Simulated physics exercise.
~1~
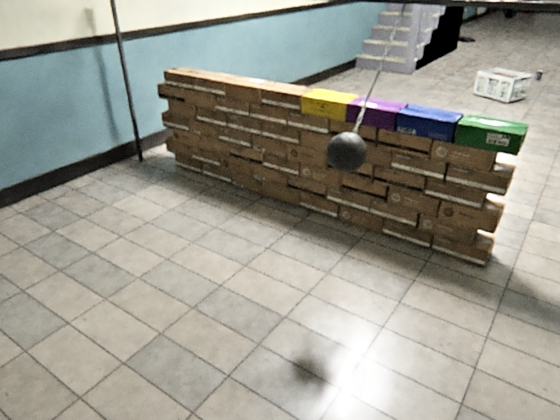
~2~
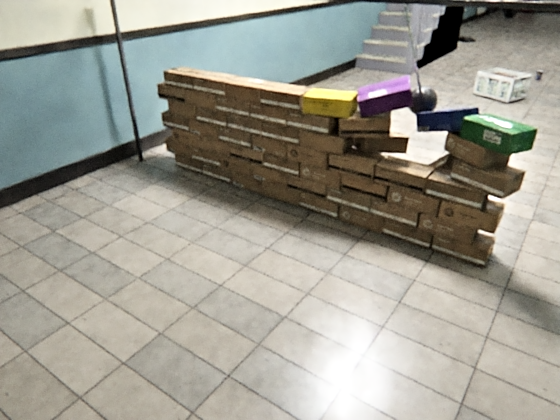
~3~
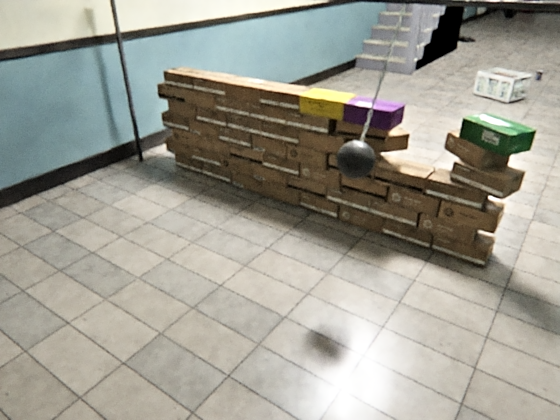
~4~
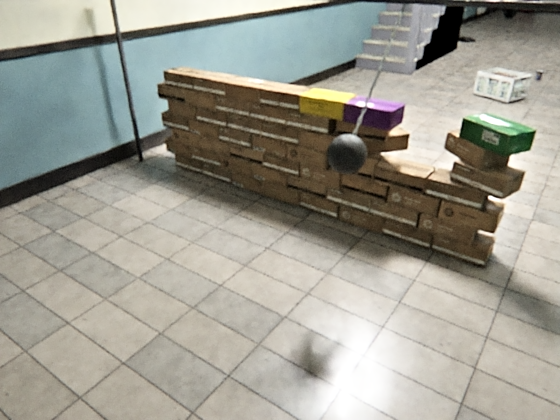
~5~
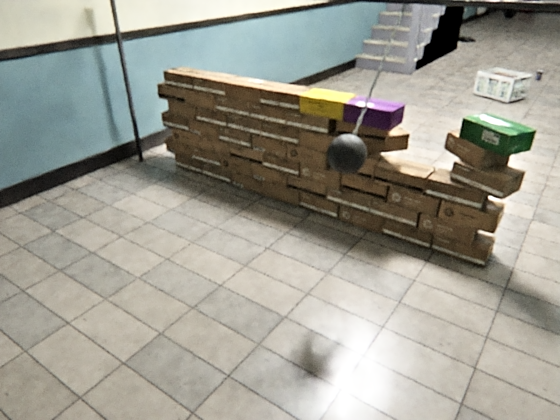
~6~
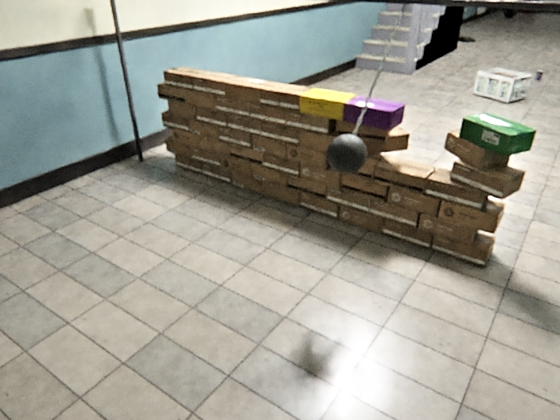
A wall of stacked boxes being struck by a swinging dark ball, losing its blue box while yellow, purple and green stay up.
